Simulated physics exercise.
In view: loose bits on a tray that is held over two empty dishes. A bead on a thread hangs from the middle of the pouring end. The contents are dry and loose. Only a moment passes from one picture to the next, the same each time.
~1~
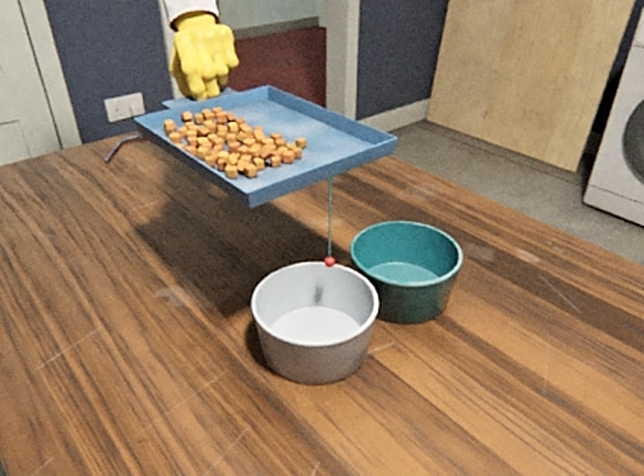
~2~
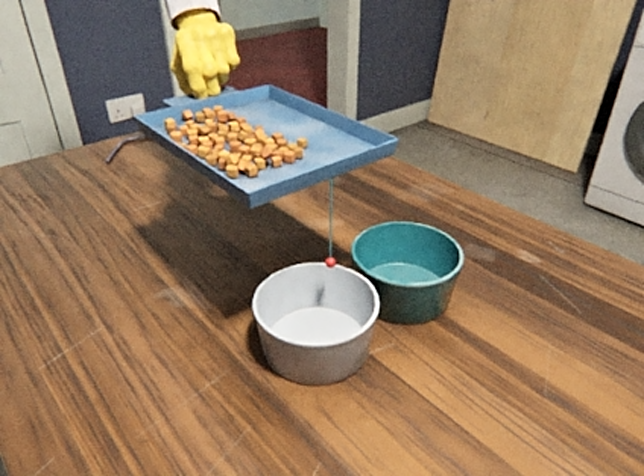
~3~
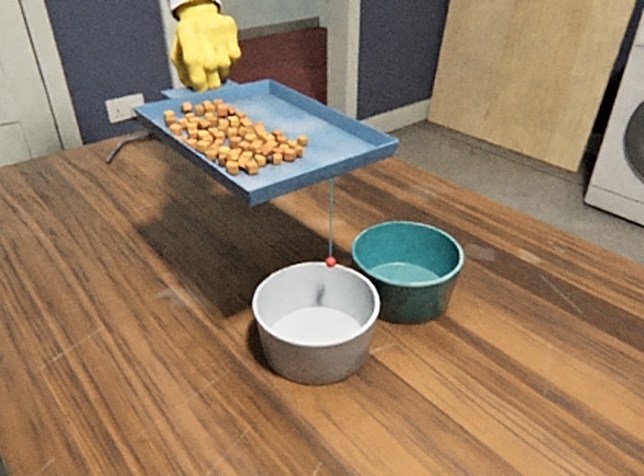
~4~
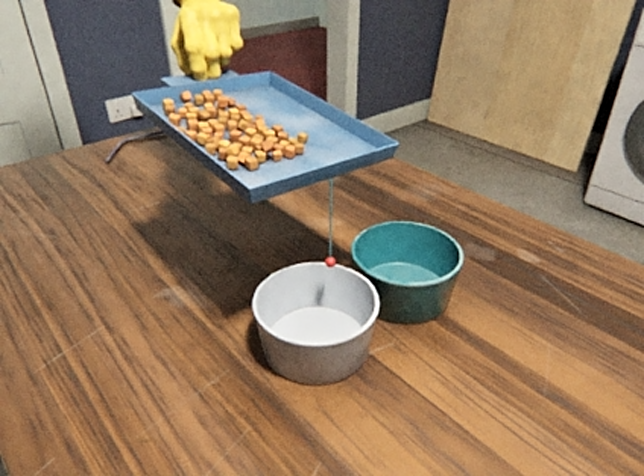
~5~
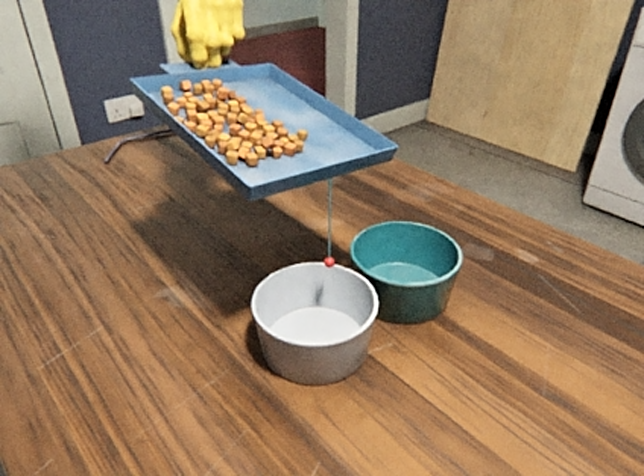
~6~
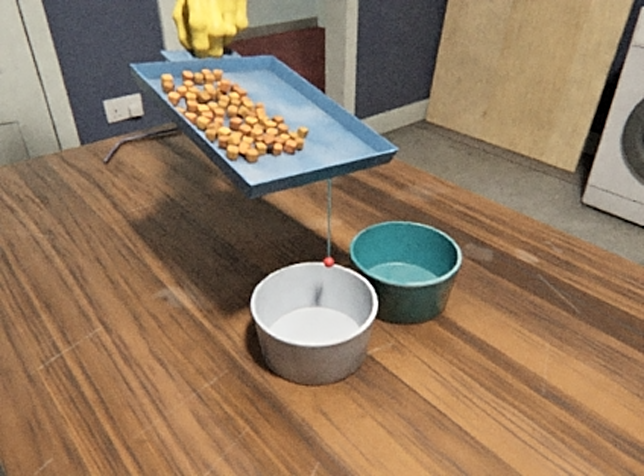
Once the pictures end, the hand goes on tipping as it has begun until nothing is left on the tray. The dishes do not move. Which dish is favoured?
It favours the right-hand dish.
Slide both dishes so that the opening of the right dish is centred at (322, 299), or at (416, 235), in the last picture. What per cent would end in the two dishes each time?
Near 10 % and 70 %.
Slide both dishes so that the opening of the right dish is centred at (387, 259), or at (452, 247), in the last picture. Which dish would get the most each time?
One: The right dish. Two: The left dish.
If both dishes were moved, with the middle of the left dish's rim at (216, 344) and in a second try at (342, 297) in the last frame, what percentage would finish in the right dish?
About 20 and 50 per cent.
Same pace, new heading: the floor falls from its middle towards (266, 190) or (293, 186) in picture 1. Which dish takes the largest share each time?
In turn: The dish on the left; the left dish.
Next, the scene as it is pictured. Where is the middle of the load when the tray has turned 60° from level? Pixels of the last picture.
Around (342, 143).
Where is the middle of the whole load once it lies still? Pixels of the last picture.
Roughly at (401, 290).
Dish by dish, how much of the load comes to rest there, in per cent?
About: Left dish 10, right dish 80 per cent.
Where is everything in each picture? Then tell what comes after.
The first picture shows corners of the pouring end (248, 190) and (393, 138), level; middle of the load (232, 139), brown sugar cubes; left dish (356, 351); right dish (445, 293); bead on its thread (329, 262).
The second picture shows corners of the pouring end (249, 190) and (394, 139), level; middle of the load (233, 138).
The third picture shows corners of the pouring end (250, 189) and (395, 140), tipped barely, lowest at the right corner; middle of the load (233, 133).
The fourth picture shows corners of the pouring end (251, 186) and (395, 143), tipped a little, lowest at the right corner; middle of the load (232, 126).
The fifth picture shows corners of the pouring end (251, 184) and (395, 145), tipped a little, lowest at the right corner; middle of the load (232, 119).
The sixth picture shows corners of the pouring end (252, 182) and (394, 148), tipped clearly, lowest at the right corner; middle of the load (233, 112); left dish (355, 351); right dish (445, 293).
Just after the last frame, tray tipped steeply; almost all on the tray; just a few in the air.
A moment on, tray tipped right over; almost all on the tray; about a tenth in the right dish; just a few outside both.
Further on, tray tipped past a quarter turn; about a tenth in the left dish; the larger part in the right dish; roughly a quarter outside both.
When it is over, tray tipped past a quarter turn; about a tenth in the left dish; the larger part in the right dish; about a tenth outside both.
